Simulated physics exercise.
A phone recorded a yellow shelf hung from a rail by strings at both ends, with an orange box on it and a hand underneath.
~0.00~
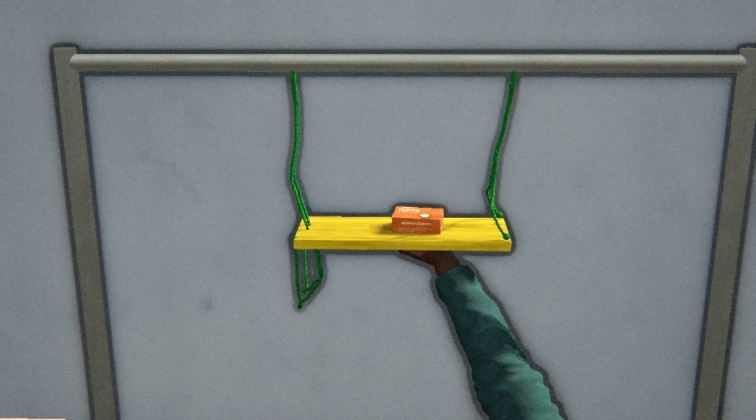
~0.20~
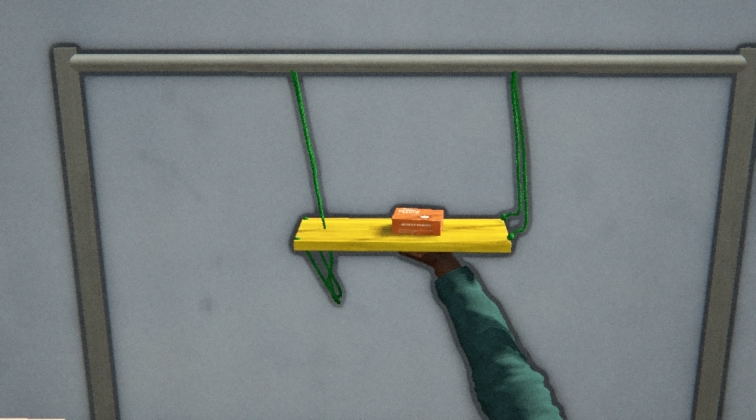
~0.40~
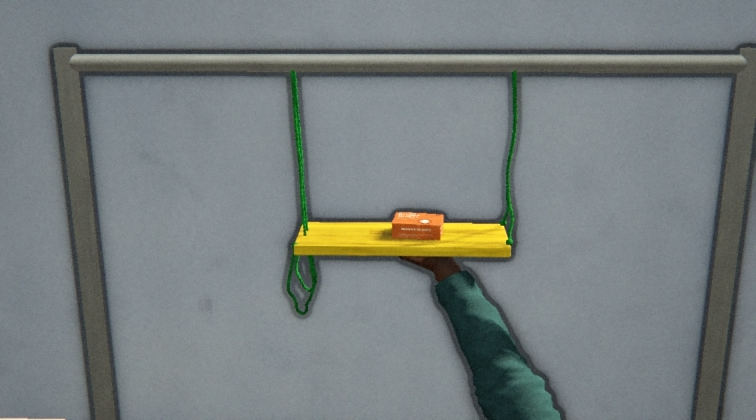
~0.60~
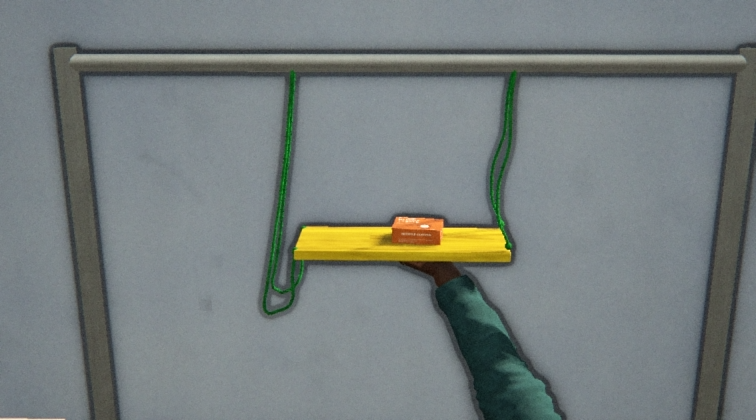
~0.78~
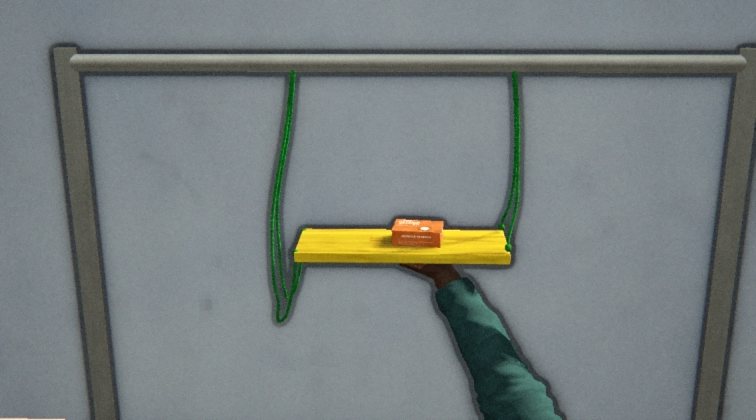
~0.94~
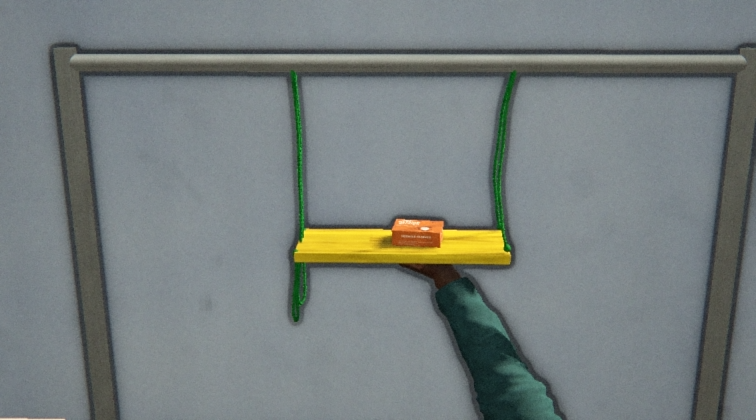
A hand under a yellow shelf lowers it slightly while its green strings sway.
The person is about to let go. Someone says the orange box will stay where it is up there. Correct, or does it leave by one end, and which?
Wrong, the left end.
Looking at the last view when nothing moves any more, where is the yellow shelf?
(427, 314).
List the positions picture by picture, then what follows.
In the first picture, orange box (418, 221); yellow shelf (402, 246).
In the second picture, orange box (418, 222).
In the third picture, orange box (418, 226).
In the fourth picture, orange box (418, 231); yellow shelf (402, 256).
In the fifth picture, orange box (418, 234).
In the sixth picture, orange box (418, 234); yellow shelf (402, 259); left strings slack, hanging in a loop; right strings almost straight.
Around 1.54 s, board tipped 40° down to the left; box falling near (186, 368).
Around 2.18 s, board tipped 44° down to the left; box on the floor.
Finally, board tipped 49° down to the left; box on the floor. The orange box slides off to the left.
